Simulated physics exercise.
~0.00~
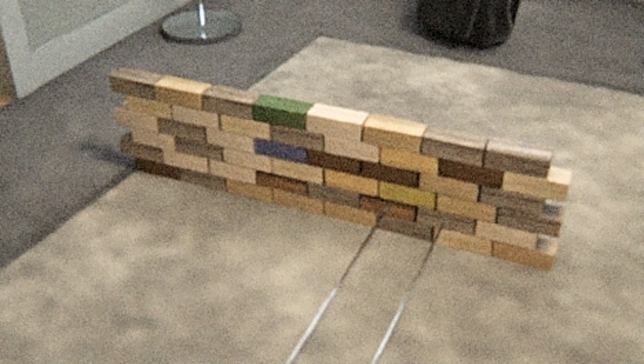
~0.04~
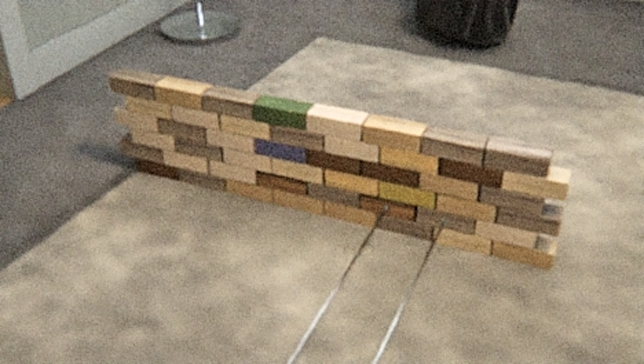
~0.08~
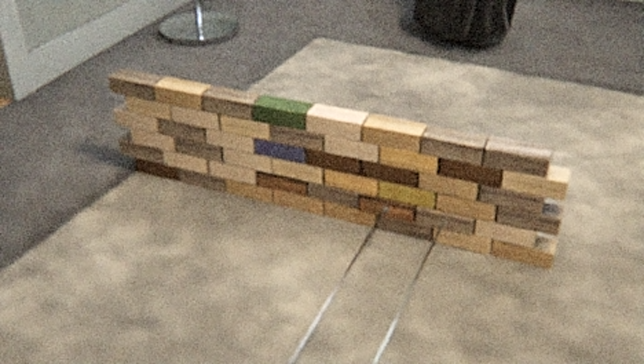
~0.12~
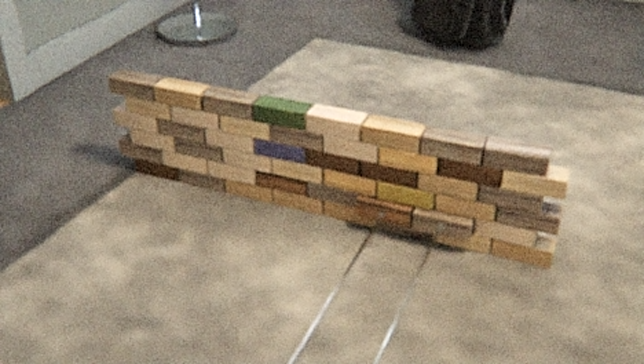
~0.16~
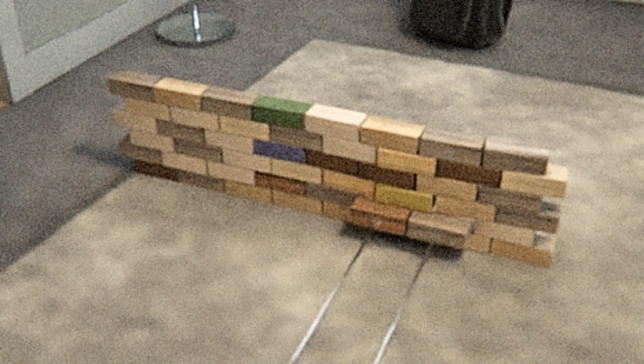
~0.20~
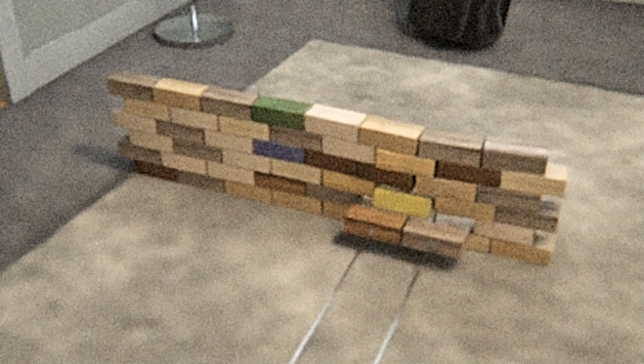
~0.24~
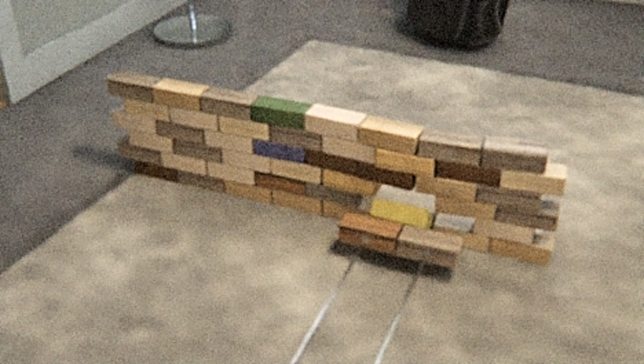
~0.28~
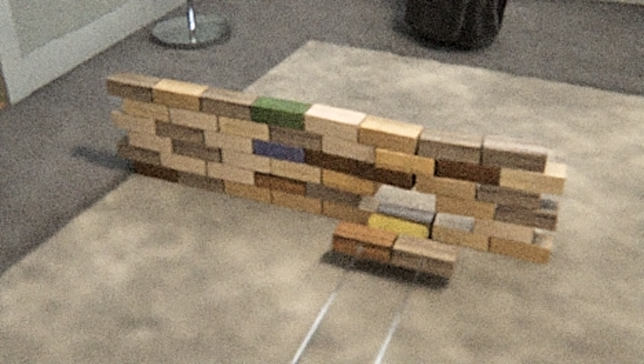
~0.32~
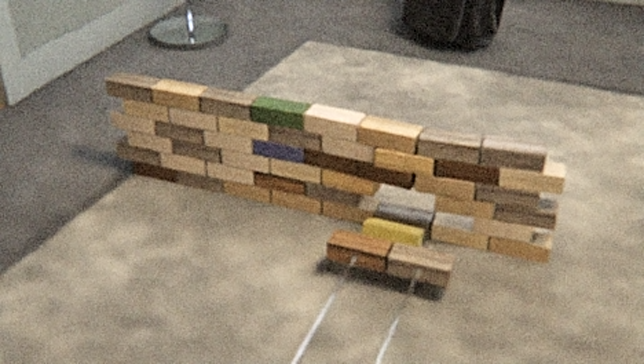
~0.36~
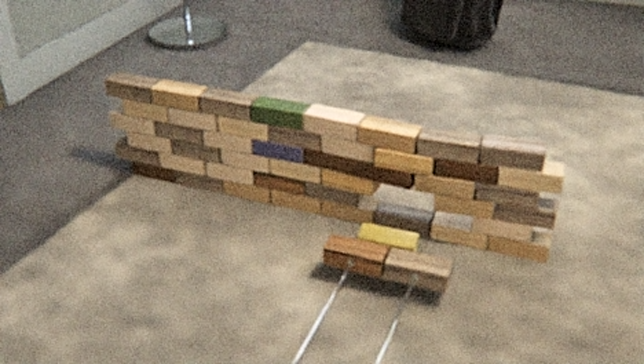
Wooden block wall standing as two thin rods draw out two bottom blocks, the yellow block dropping behind them, the rest mostly holding.
